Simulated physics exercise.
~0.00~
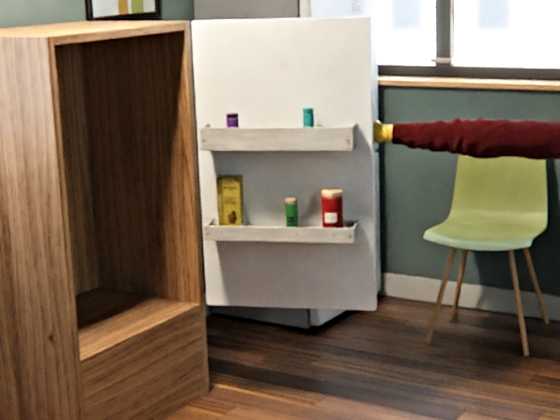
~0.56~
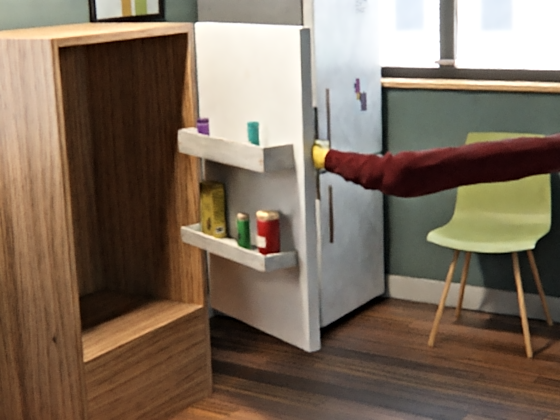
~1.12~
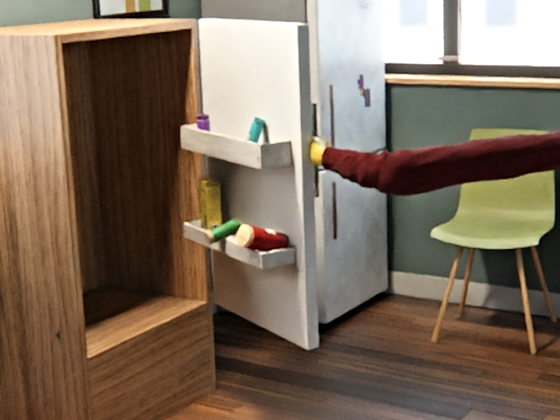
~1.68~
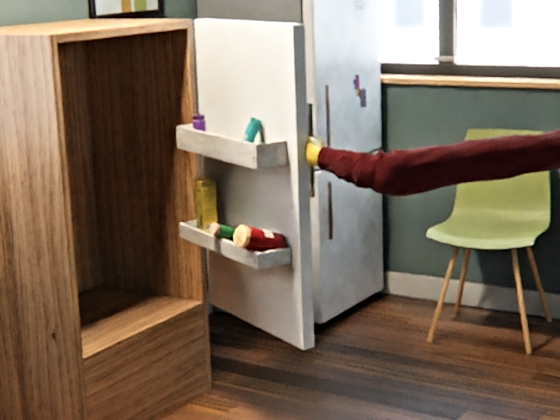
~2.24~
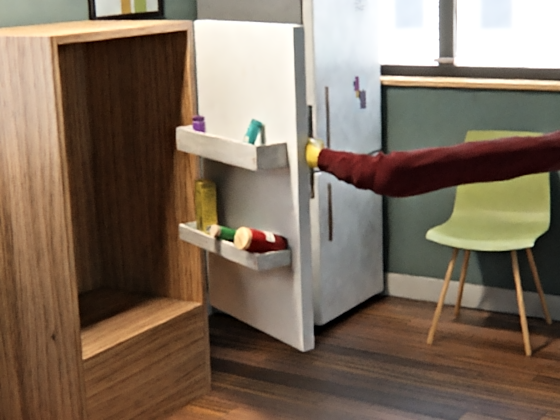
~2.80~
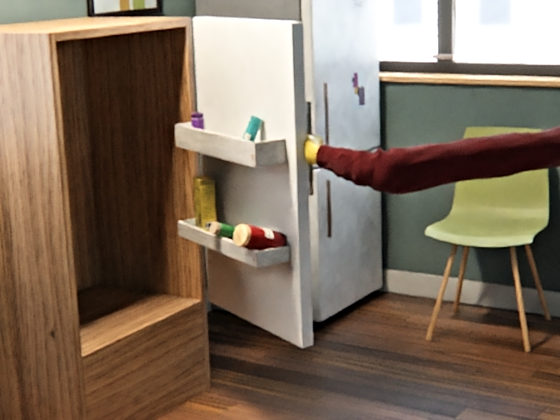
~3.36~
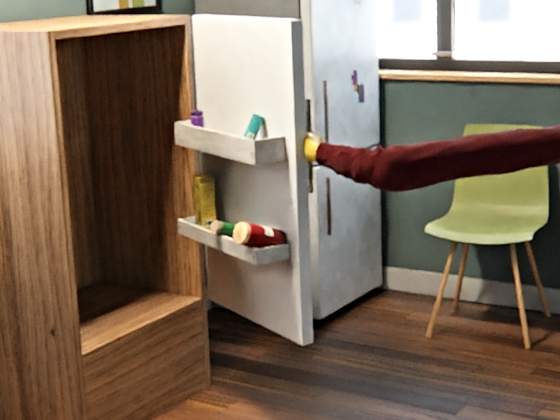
A white fridge-like door, pushed by a yellow hand in a dark red sleeve reaching in from the right, swings to the left in a room seen from the front, with a wooden cabinet at left and a pale green chair at right. Its upper rack holds a purple shaker and a turquoise one; the lower holds a yellow carton, a green shaker and a red jar. The door stops abruptly, partly open. The red jar and green shaker topple in their rack, while the turquoise shaker tips into a lean. Carton and purple shaker stay upright, and nothing falls out.
